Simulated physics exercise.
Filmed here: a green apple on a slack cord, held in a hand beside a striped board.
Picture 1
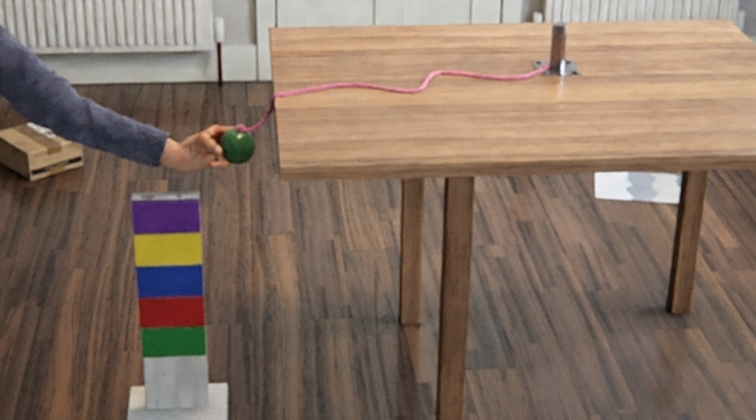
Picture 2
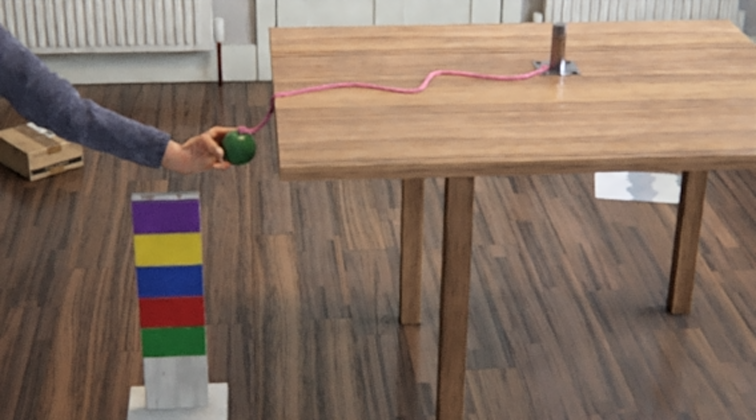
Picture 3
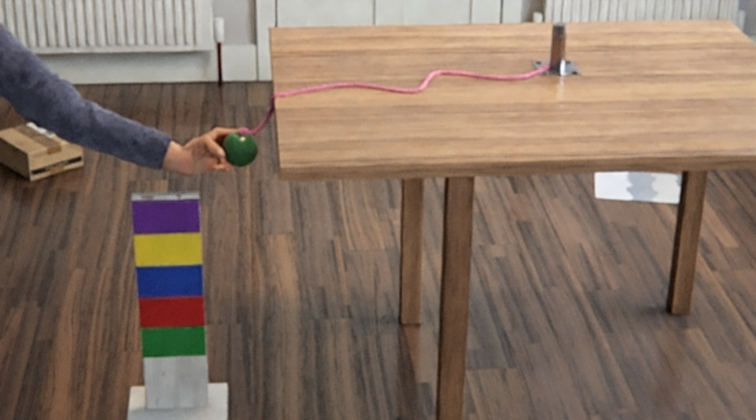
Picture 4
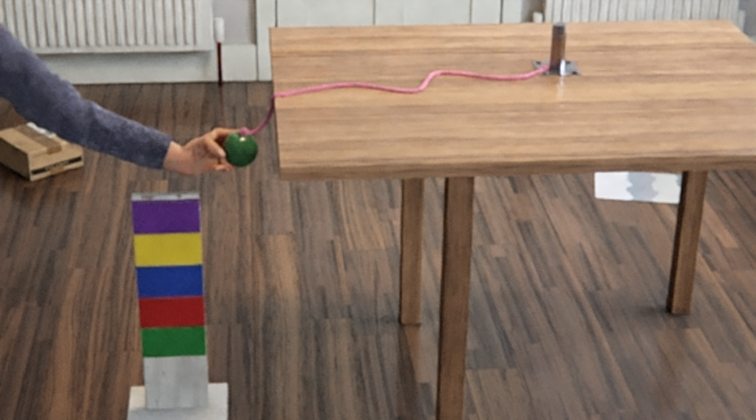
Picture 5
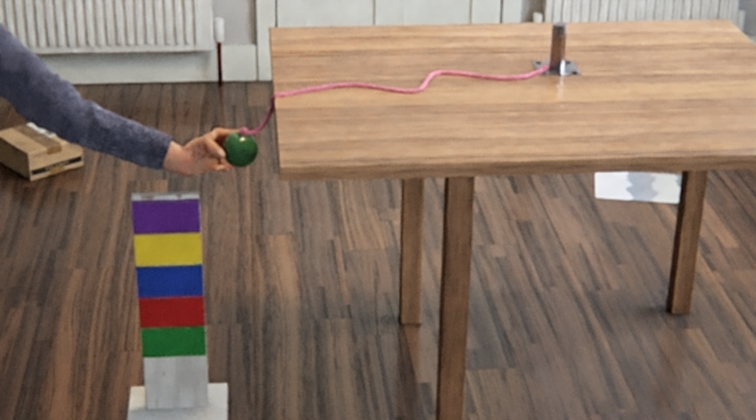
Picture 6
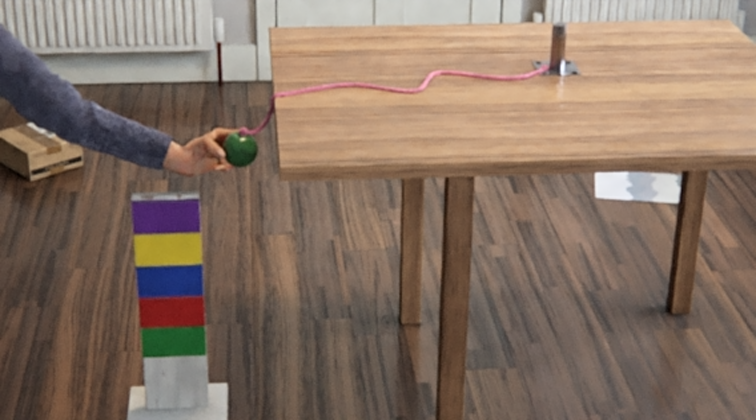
Beside a wooden table, a hand holding a green apple on a slack pink cord near a striped board, barely moving.
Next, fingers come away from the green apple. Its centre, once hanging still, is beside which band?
Beside the purple band.
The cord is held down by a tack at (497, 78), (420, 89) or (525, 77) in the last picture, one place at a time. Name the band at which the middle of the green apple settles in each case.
In order: Purple; higher than all five; purple.
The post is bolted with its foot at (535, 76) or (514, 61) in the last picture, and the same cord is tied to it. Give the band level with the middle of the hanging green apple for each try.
For the first it would be yellow, for the second yellow.
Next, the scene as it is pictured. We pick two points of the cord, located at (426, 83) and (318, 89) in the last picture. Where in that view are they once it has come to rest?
At (396, 81) for the first, at (274, 97) for the second.
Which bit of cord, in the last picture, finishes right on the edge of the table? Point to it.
Roughly (318, 89).
A little later, apple near (280, 202); level with purple.
Next, apple near (258, 210); level with purple.
When it is over, apple near (279, 209); level with purple. At purple.
